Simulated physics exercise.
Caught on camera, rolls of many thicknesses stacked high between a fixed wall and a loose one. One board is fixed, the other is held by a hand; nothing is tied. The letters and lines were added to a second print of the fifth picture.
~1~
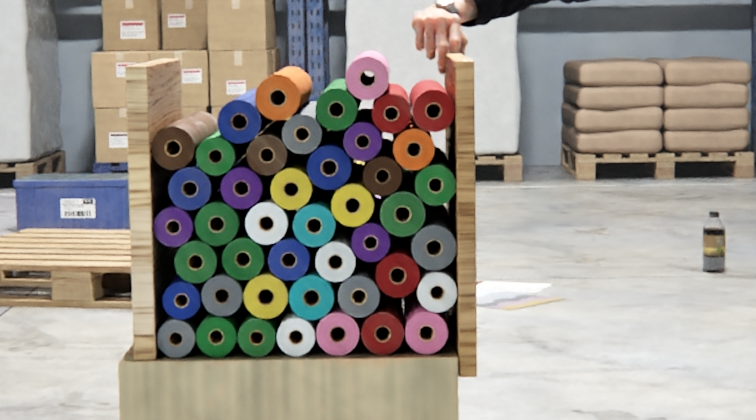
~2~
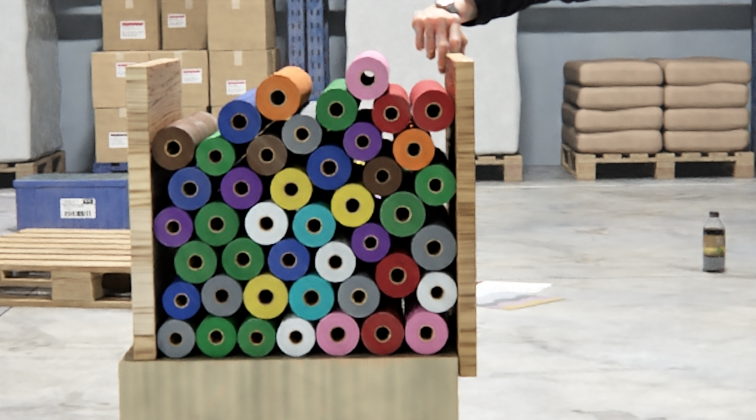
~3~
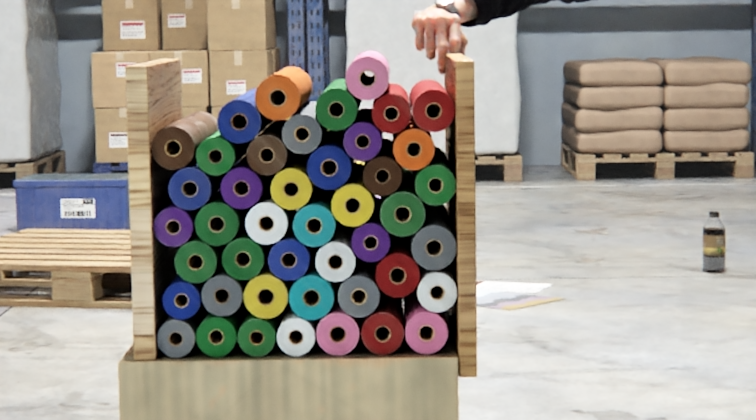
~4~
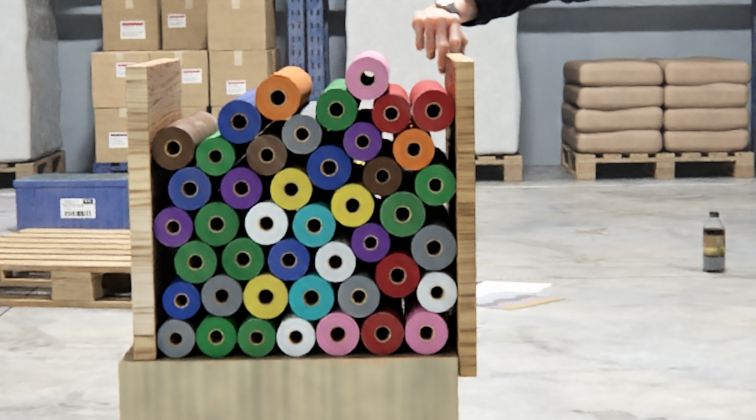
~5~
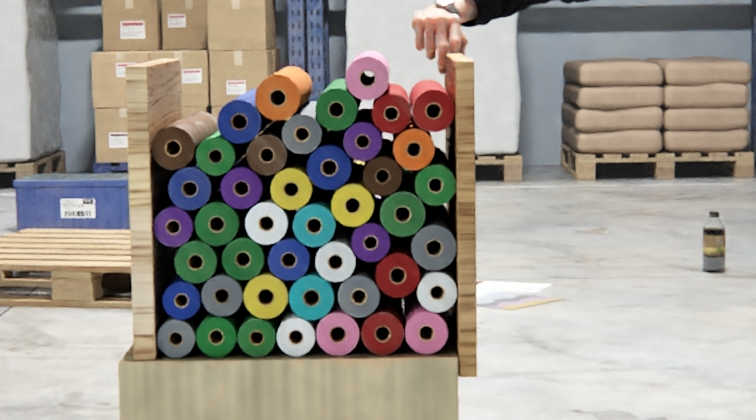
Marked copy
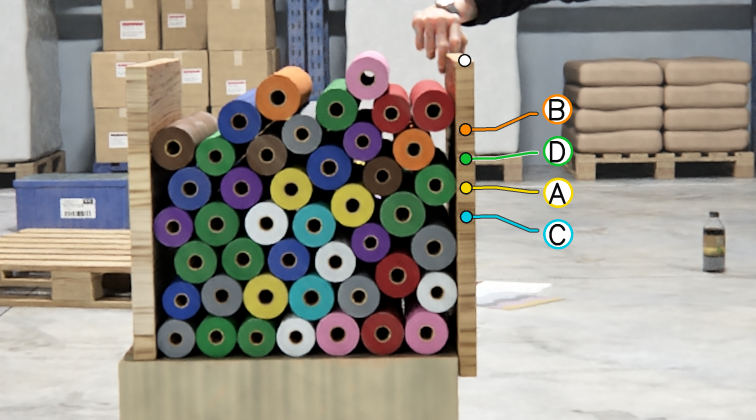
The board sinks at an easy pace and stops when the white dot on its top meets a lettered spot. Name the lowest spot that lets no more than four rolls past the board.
Mark C is as low as it can go.
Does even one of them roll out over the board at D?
No, at D.
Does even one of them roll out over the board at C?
Yes.
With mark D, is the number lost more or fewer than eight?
Fewer than eight.
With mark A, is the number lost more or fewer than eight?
Fewer than eight.
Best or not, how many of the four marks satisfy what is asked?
Four of them.
On the marked copy, A at (466, 188); B at (466, 130); C at (467, 217); D at (466, 159); the white dot at (465, 60).
With C. Early on, top of the board (456, 149).
Further on, top of the board (457, 216).
At the end, top of the board (457, 216), three out over the board.
As for the rest, A none out over the board; B none out over the board; D none out over the board.
